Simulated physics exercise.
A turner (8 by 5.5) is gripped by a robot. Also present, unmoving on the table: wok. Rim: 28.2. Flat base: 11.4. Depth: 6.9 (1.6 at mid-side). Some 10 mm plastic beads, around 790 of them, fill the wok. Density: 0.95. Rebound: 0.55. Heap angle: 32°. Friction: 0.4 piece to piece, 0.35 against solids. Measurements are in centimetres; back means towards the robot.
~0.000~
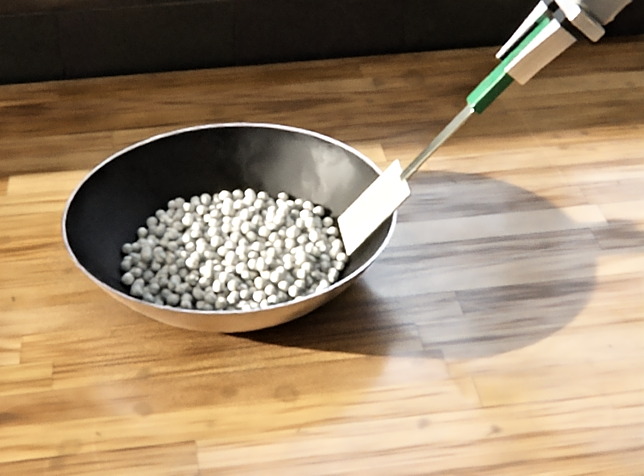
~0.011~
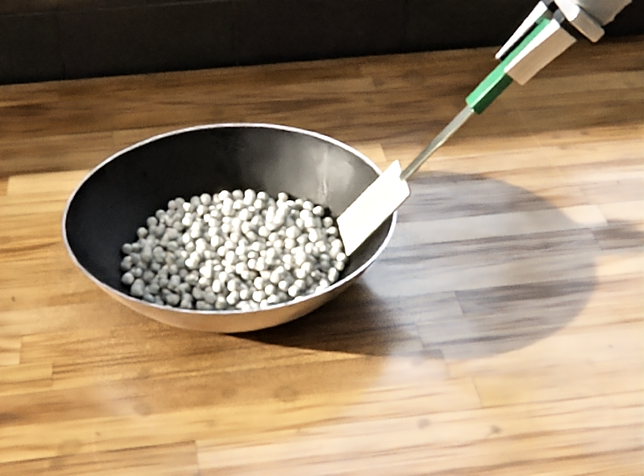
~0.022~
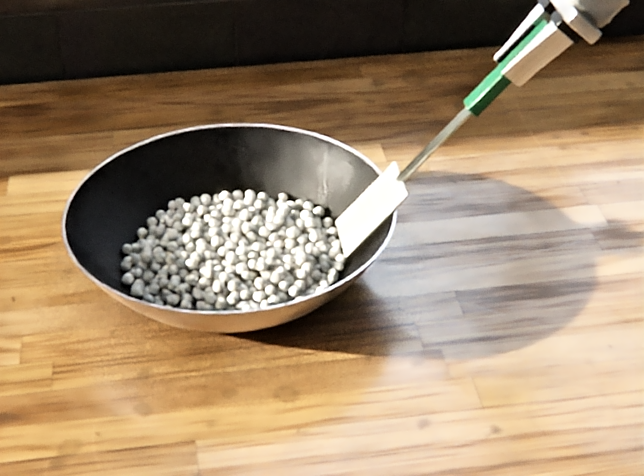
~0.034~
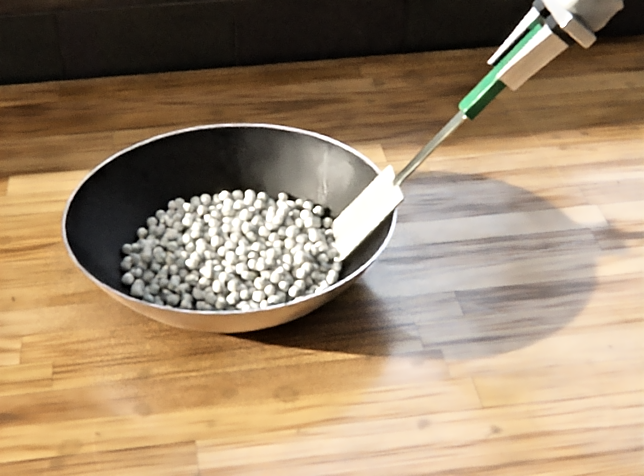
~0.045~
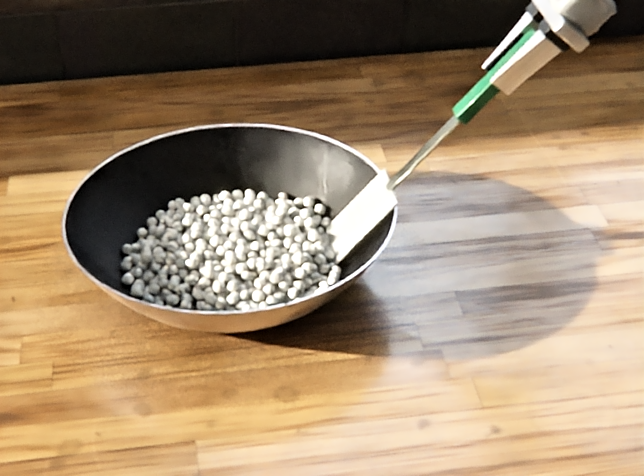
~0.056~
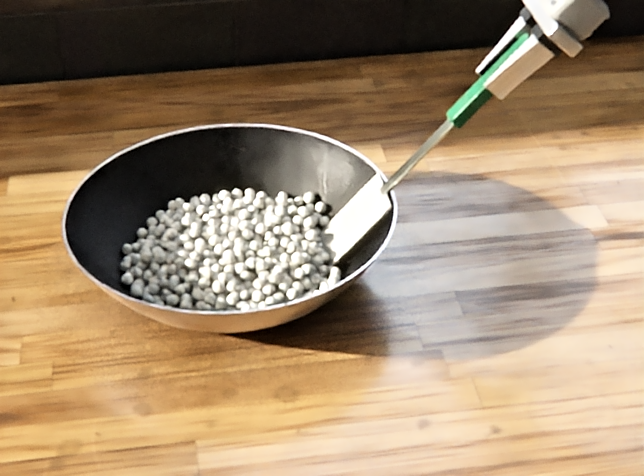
Robot arm gripping a turner with a green-and-white handle, slowly pushing its white blade down and left into pale balls in a dark wok.
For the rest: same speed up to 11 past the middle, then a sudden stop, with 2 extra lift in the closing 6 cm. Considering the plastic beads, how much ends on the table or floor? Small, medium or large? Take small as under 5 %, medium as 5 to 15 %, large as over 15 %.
Medium, so between 5 and 15 %.
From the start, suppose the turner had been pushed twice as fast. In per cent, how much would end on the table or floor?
20 per cent, roughly.
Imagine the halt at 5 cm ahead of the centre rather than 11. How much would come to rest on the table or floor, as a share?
Then the share is near 0 in a hundred.
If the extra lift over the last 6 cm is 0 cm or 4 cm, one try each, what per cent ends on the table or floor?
Result: Approx. 5 % and 10 %, one try each.
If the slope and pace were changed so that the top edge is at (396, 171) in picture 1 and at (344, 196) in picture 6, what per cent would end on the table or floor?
About 25 per cent.
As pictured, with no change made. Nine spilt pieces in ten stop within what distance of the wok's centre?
That distance is around 35 cm.
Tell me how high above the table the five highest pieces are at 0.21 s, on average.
Roughly 4 cm above the table.
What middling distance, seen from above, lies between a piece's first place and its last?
Somewhere about 2 centimetres, I'd say.
After 0.21 s, sloping 48°, highest piece 4 above the table; 788 in the wok.
After 0.37 s, sloping 48°, highest piece 6 above the table; 788 in the wok.
After 0.64 s, sloping 48°, highest piece 8 above the table; 715 in the wok, 66 on the table or floor, 7 on the blade or in flight.
After 1.69 s, sloping 48°, highest piece 7 above the table; 714 in the wok, 74 on the table or floor.
In the end, 714 in the wok, 74 on the table or floor. That is 9 % on the table or floor.
